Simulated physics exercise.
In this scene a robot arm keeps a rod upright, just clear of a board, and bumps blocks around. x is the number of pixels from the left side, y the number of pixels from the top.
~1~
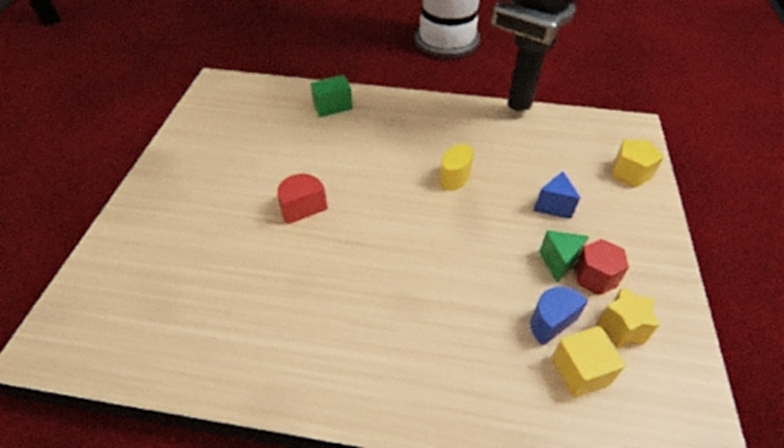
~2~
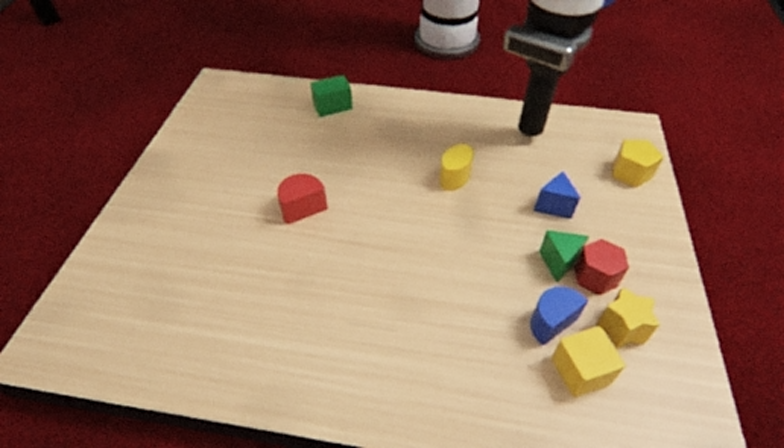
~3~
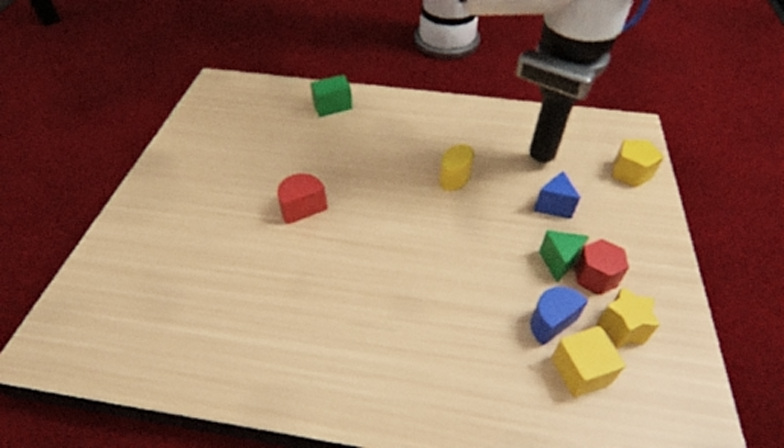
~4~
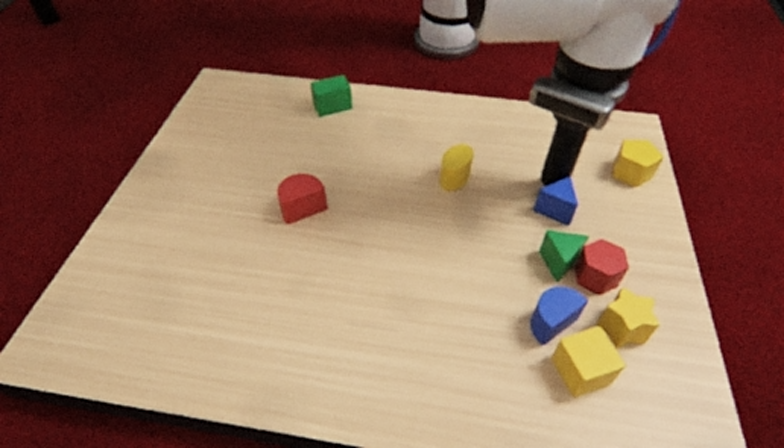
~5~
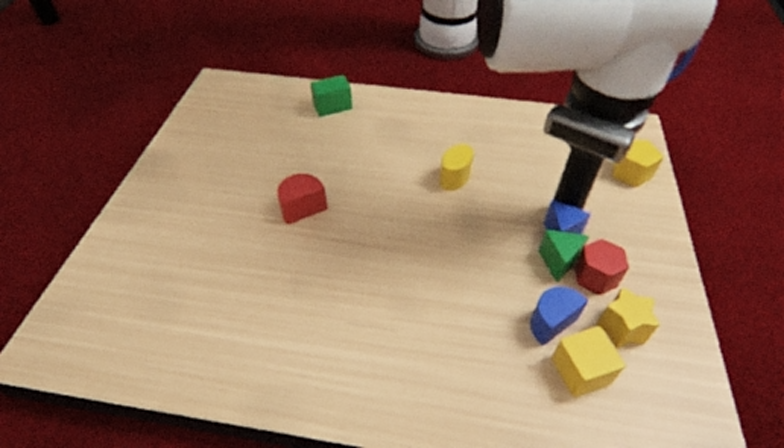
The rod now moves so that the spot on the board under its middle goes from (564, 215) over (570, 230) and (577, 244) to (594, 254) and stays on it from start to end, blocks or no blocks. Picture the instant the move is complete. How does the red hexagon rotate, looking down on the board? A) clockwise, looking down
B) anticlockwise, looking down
The correct letter is A.
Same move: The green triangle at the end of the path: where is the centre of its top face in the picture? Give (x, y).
I think it will end close to (565, 258).
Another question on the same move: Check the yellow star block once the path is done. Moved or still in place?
It is not moved.
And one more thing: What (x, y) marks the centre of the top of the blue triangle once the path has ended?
If I read the scene right, the answer is (564, 236).
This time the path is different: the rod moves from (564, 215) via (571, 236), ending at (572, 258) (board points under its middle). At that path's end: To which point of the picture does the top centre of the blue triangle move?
The middle of its upper face should be somewhere near (554, 247).
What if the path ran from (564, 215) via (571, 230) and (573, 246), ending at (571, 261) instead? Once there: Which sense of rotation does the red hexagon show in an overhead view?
Twists anticlockwise.
On the path given first. Halfway along, rod at (577, 229); green triangle at (565, 256), turned 25° anticlockwise; blue triangle at (566, 233), turned 20° clockwise.
At the end, rod at (599, 246); green triangle at (565, 258), turned 20° anticlockwise; blue triangle at (564, 236), turned 25° clockwise; red hexagon at (613, 263), turned 25° clockwise; yellow star block not moved.
